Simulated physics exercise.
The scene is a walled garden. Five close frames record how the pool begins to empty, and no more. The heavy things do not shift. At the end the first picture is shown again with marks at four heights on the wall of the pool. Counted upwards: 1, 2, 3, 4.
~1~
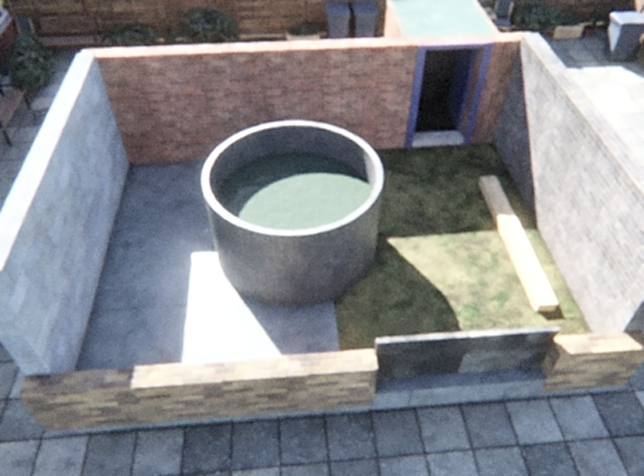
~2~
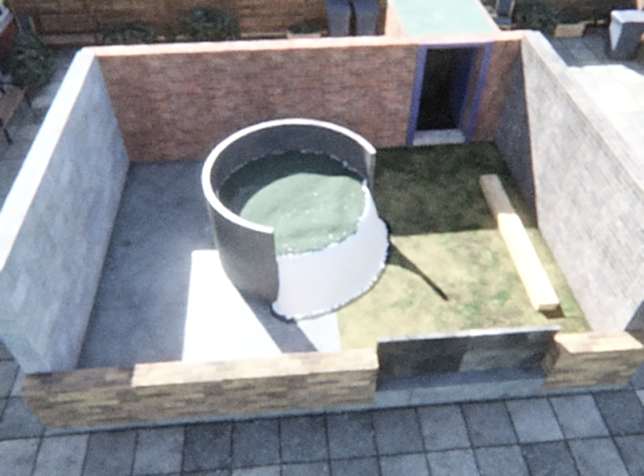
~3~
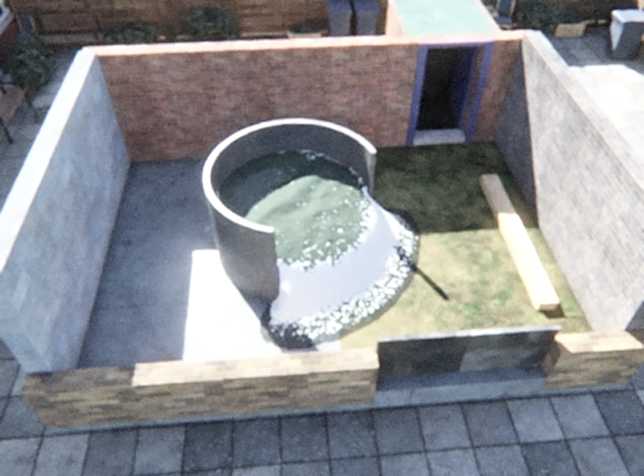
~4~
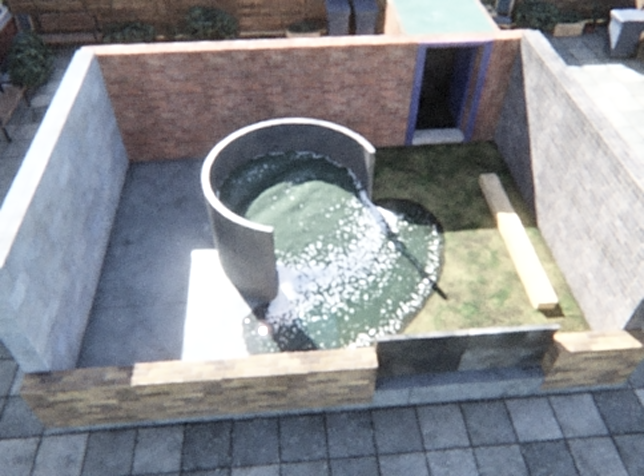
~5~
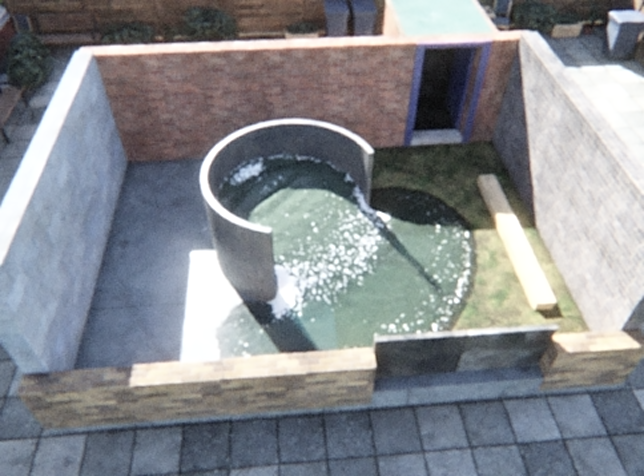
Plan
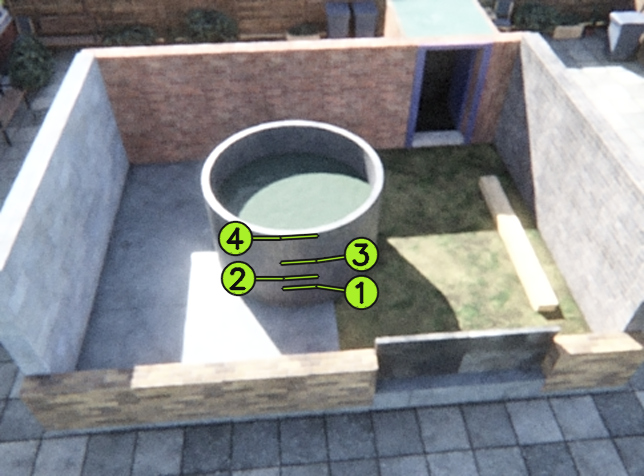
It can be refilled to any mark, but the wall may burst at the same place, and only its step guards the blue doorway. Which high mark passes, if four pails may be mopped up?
2.
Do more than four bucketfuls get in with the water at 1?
No, that is safe.
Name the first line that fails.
3.
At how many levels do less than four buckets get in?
Two of them.
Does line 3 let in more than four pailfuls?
Yes.
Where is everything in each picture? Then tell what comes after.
Water in the pool at rest, its middle at (294, 200); foot of the blue doorway at (437, 145); shut gate at (465, 340).
Water covers 3 % of the ground and shows as far out as (281, 269).
Water covers 8 % of the ground and shows as far out as (400, 213).
Water covers 15 % of the ground and shows as far out as (409, 204).
Water covers 25 % of the ground and shows as far out as (419, 193).
On the marked copy, 1 at (300, 287); 2 at (300, 277); 3 at (299, 262); 4 at (298, 237); from the bottom up 1, 2, 3, 4.
Choosing 1, nothing gets over.
Choosing 2, a bucket or two gets in.
Choosing 3, about 12 bucketfuls get in.
Choosing 4, dozens of bucketfuls pour in.
